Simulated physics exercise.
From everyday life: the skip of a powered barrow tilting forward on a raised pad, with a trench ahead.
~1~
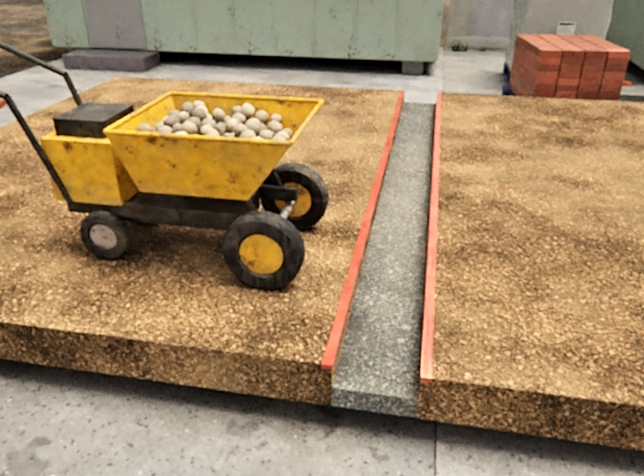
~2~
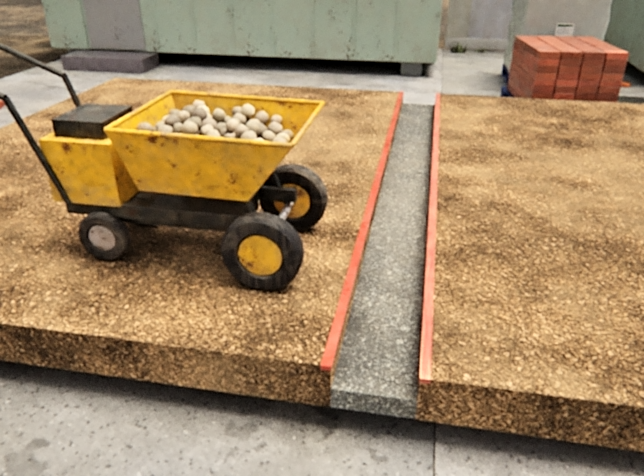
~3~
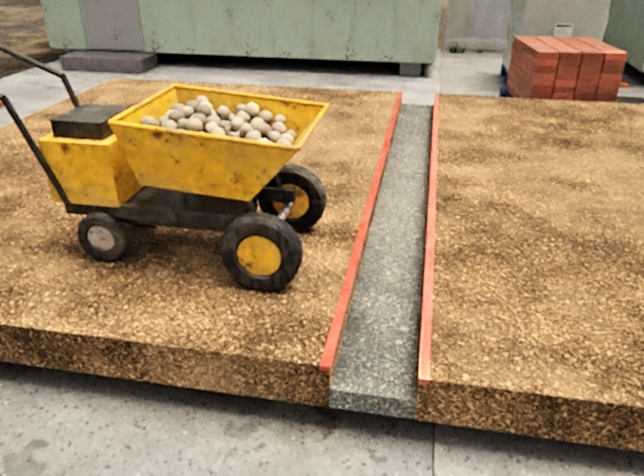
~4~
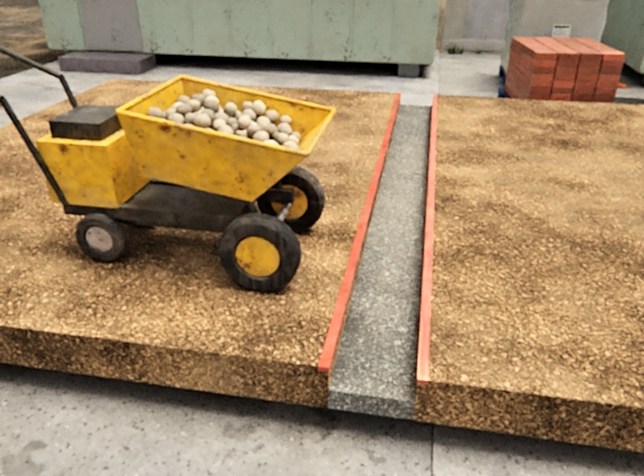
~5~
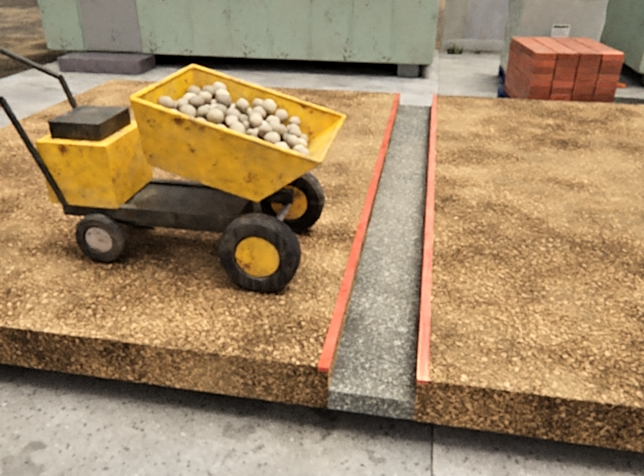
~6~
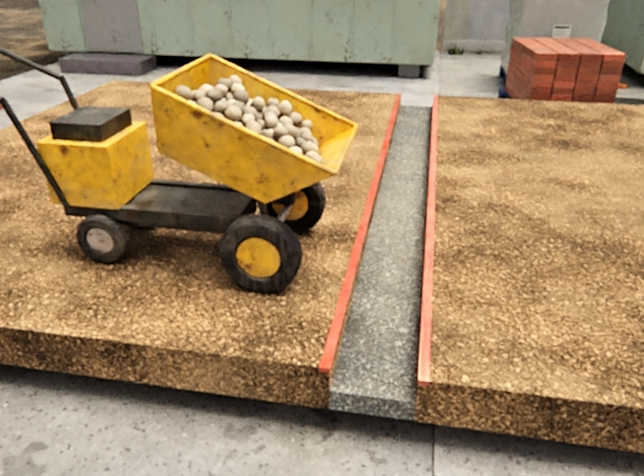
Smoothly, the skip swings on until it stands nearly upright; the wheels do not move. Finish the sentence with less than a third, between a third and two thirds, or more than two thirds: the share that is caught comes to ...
The share that is caught comes to between a third and two thirds.
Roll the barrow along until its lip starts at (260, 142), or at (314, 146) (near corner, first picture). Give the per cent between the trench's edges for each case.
First spot: 70 %, second spot: 30 %.
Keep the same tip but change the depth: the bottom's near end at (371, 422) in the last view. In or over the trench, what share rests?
60 per cent, roughly.
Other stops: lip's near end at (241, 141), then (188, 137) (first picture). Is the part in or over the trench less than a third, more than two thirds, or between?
For the first case, over two thirds; for the second case, one to two thirds.
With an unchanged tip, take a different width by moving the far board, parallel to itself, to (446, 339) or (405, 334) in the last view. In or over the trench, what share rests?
I'd say some 80 in a hundred, followed by 30 in a hundred.
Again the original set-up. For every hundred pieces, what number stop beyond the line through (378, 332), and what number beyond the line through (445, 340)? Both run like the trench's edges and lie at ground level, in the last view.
First roughly 80 percent, then 40 percent.
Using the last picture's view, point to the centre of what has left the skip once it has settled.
Somewhere around (418, 266) in the last picture.
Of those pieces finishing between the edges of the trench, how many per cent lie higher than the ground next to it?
My best guess is some 15 per cent.
Shortly afterwards, skip tipped steeply; the whole lot in the skip.
Next, skip tipped right over; near half in the skip; near a quarter in or heaped over the trench; near a quarter beyond it; only a few falling.
Some moments later, skip tipped right over; a little in the skip; near half in or heaped over the trench; near half beyond it.
In the end, skip tipped right over; only a few in the skip; near half in or heaped over the trench; near half beyond it.
